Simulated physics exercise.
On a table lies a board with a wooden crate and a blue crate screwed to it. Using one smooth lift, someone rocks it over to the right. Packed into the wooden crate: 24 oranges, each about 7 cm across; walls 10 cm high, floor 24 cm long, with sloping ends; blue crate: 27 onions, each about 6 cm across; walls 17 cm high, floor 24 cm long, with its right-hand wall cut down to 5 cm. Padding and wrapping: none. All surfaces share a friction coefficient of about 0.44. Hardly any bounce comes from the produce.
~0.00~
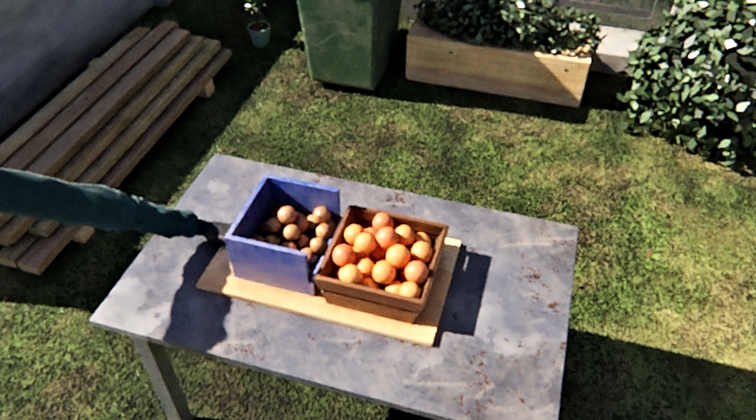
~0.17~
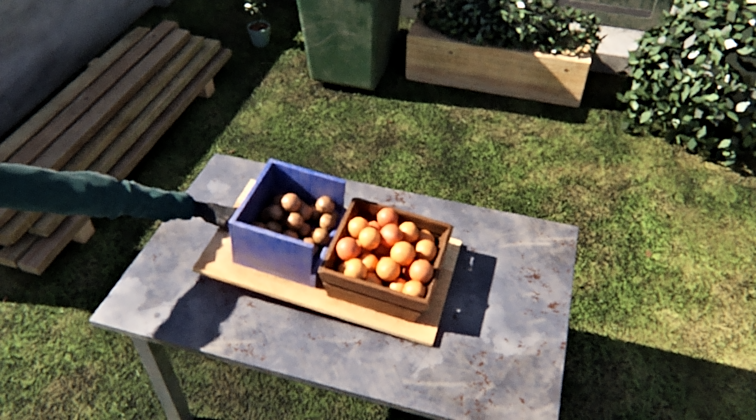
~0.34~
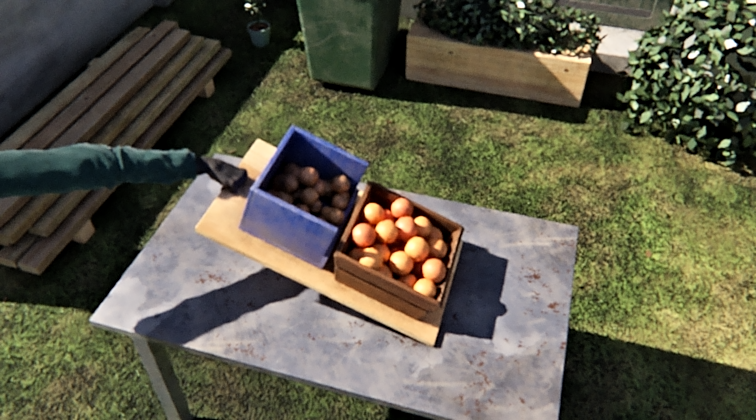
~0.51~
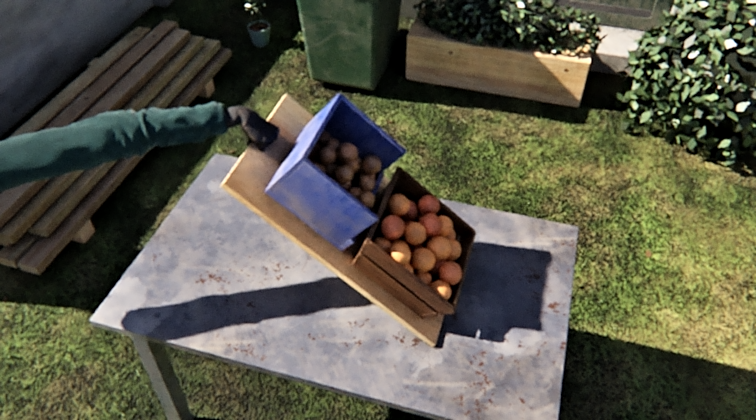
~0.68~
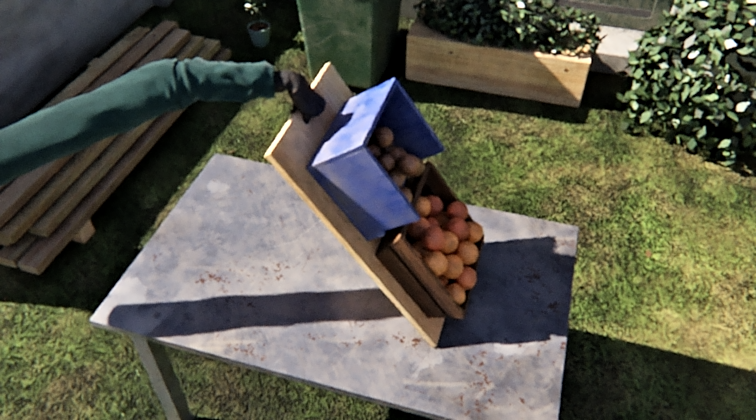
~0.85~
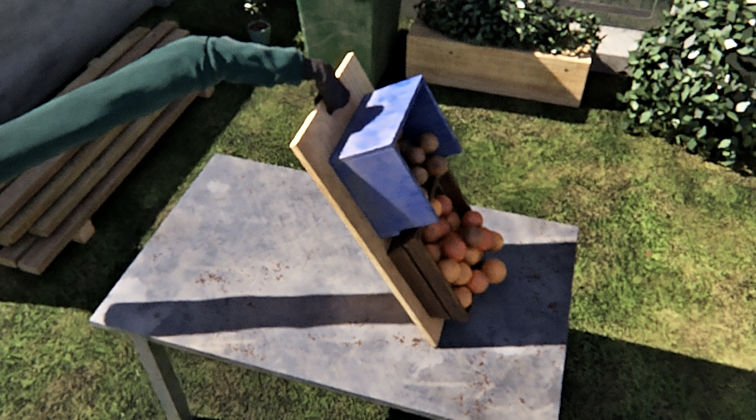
At the start, a blue crate of brownish round produce and a wooden crate of orange ones sit on a flat board on a table. A green-sleeved arm raises the board's left end, tilting both crates steeply rightward, and the contents shift until one brownish piece leaves the blue crate.
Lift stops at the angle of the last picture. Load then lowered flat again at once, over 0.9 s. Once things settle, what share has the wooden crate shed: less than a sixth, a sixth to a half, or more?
My bet is the number getting out will be one sixth through one half of the total.
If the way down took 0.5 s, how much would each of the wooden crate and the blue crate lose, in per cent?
In that case wooden crate 30 %, blue crate 30 %.
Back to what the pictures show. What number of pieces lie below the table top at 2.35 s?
About 5.
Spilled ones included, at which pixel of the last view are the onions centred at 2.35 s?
In the last view, the centre sits near (318, 249).
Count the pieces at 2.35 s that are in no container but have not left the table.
Estimated count: 5.
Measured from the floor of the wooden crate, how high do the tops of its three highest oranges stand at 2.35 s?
Near 11 centimetres, I'd say.
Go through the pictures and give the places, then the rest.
In the first picture (places track the rim corner closest to us here), wooden crate (422, 302); blue crate (306, 254); tipped 0°; all still inside.
In the second picture, wooden crate (427, 302); blue crate (313, 246); tipped 6°.
In the third picture, wooden crate (439, 304); blue crate (337, 230); tipped 21°.
In the fourth picture, wooden crate (453, 308); blue crate (378, 219); tipped 39°.
In the fifth picture, wooden crate (464, 314); blue crate (420, 218); tipped 54°.
In the sixth picture, wooden crate (468, 317); blue crate (439, 221); tipped 60°; 1 out, the lowest onion at (473, 237).
After 1.09 s, tilt 49°; the wooden crate is down by 6 of 24 and the blue crate is down by 4 of 27.
After 1.39 s, tilt 21°; the wooden crate is down by 8 of 24 and the blue crate is down by 6 of 27.
After 1.81 s, tilt 0°; the wooden crate is down by 8 of 24 and the blue crate is down by 6 of 27.
Outcome (at 2.35 s), the wooden crate is down by 8 of 24 and the blue crate is down by 6 of 27. Asked share, 8 of 24, 33 per cent.
